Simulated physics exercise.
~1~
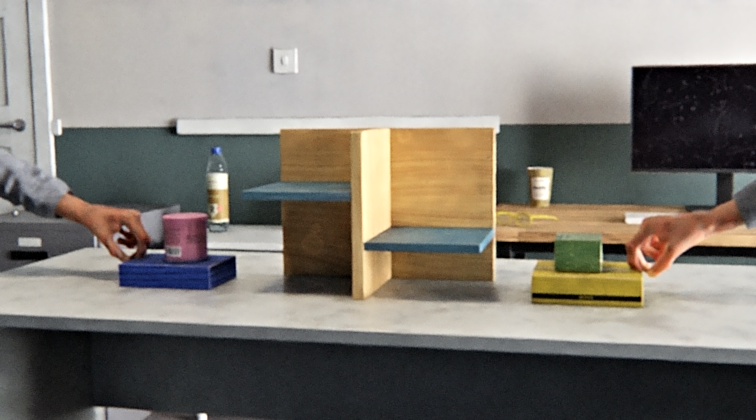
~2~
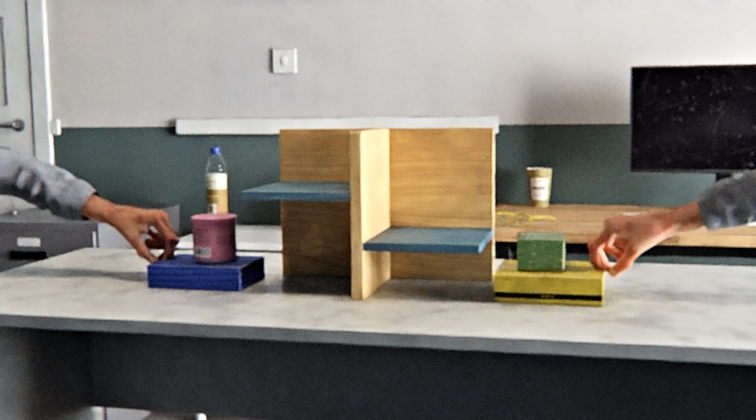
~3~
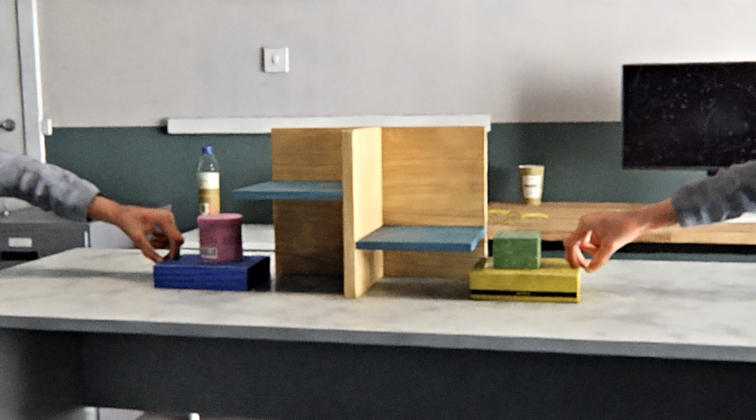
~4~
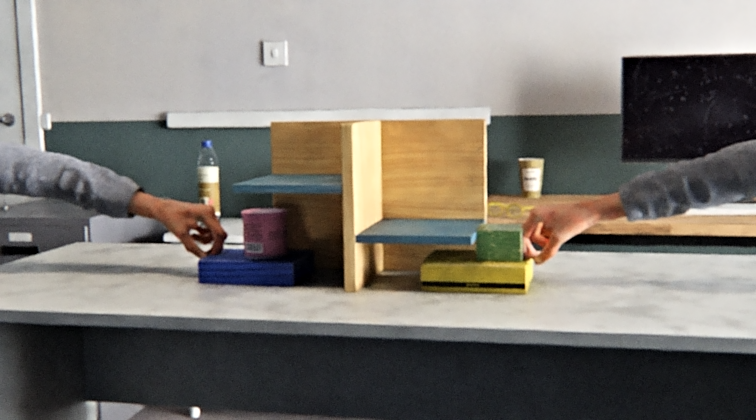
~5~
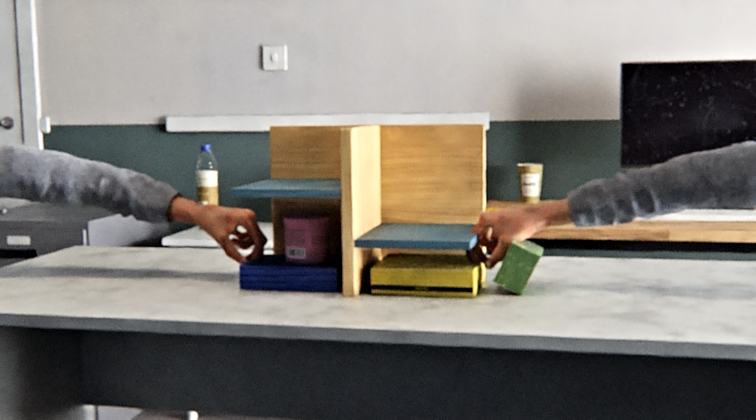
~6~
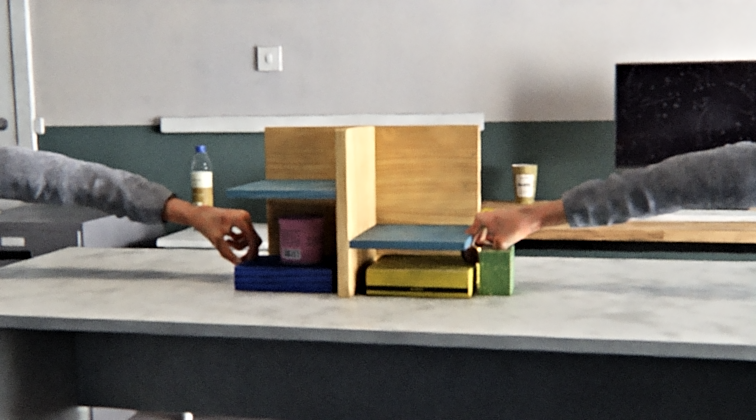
A pink tin on a blue board at the left and a green block on a yellow box at the right sit on a grey table, seen from the front by a slightly swaying camera. Between them stands a wooden unit with two blue shelves, the left one higher. Two hands push the bases inward. The pink tin rides untouched beneath the left shelf, while the green block meets the lower right shelf and is pushed back on the yellow box. It tips off the outer end and finally rests on the table beside the box, with the tin under its shelf.
